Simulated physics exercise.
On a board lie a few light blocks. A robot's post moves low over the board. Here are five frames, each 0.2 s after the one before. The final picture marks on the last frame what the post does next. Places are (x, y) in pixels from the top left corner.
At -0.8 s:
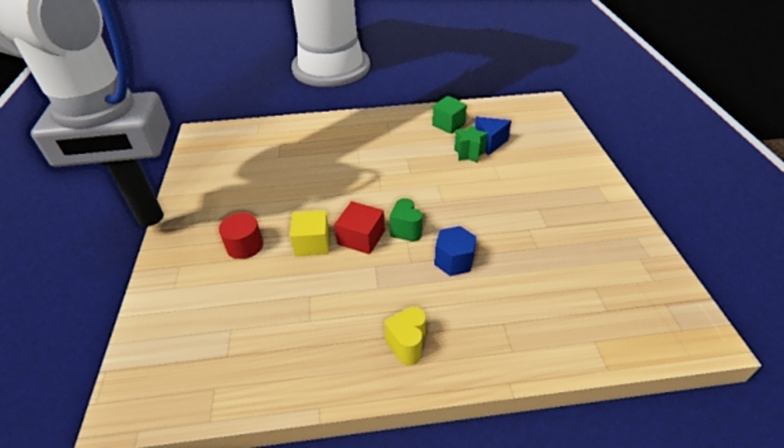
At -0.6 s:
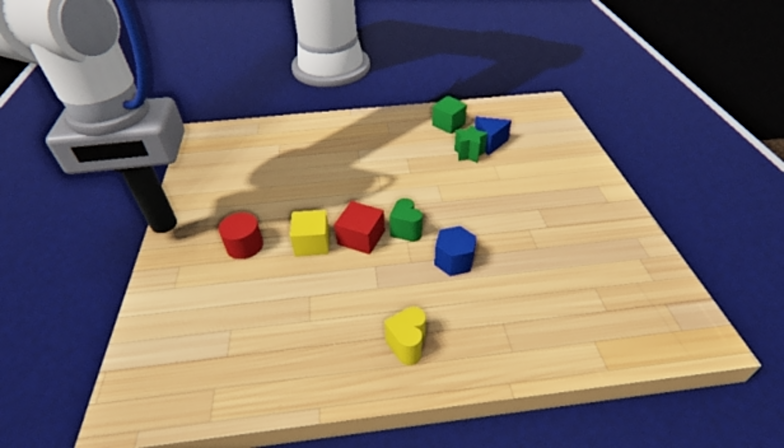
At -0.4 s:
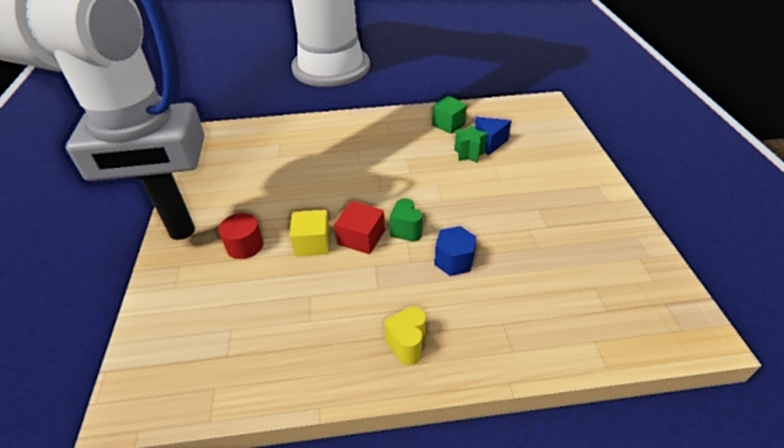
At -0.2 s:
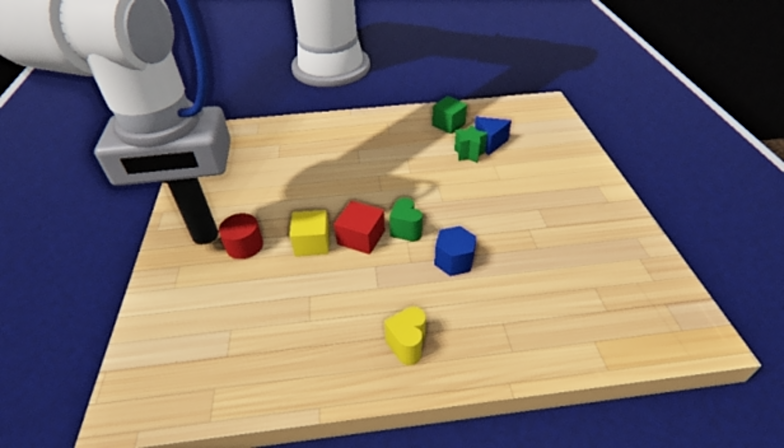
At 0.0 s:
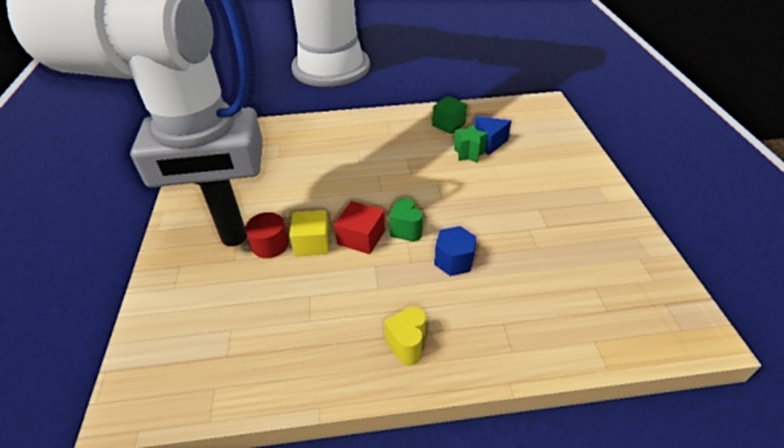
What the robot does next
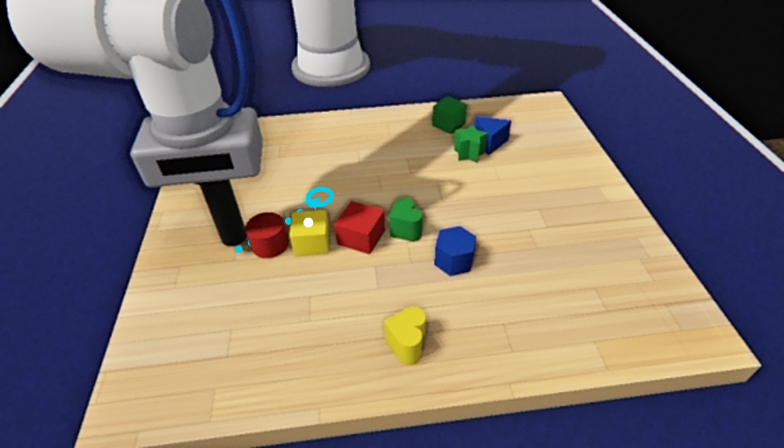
At first, a robot's dark post stands at the left edge of a wooden board scattered with small red, yellow, green and blue blocks. The post slides right toward the red round block, then pushes it a short way right, close beside the yellow square block, while the other blocks stay still.
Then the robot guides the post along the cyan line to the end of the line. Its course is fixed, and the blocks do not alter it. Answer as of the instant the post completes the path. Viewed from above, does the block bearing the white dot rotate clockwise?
In short: Yes.
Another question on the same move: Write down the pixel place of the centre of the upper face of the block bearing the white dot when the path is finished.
I'd expect the centre of its top face to be at (337, 228).
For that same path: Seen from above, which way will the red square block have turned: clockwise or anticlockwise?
Watching from overhead, you'd notice the red square block rotating counter-clockwise.
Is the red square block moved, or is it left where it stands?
It is moved from its place.
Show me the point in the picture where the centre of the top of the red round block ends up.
Just about (317, 205).
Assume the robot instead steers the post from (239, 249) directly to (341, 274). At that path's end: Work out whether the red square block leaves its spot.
Put simply, it goes somewhere else.
Drawn move, from (239, 249) through (270, 233) and (297, 215) to (320, 197); the dot is on the yellow square block.
The first path, step by step. One third of the way, post (267, 221); red round block (295, 215); yellow square block (327, 223), turned 20° clockwise; red square block (368, 218).
Two thirds of the way, post (296, 203); red round block (315, 207); yellow square block (337, 228), turned 30° clockwise; red square block (379, 222), turned 25° anticlockwise; green heart (412, 209), turned 20° anticlockwise.
At the end, post (318, 185); red round block (317, 205); yellow square block (337, 228), turned 30° clockwise; red square block (379, 222), turned 25° anticlockwise; green heart (412, 210), turned 20° anticlockwise.
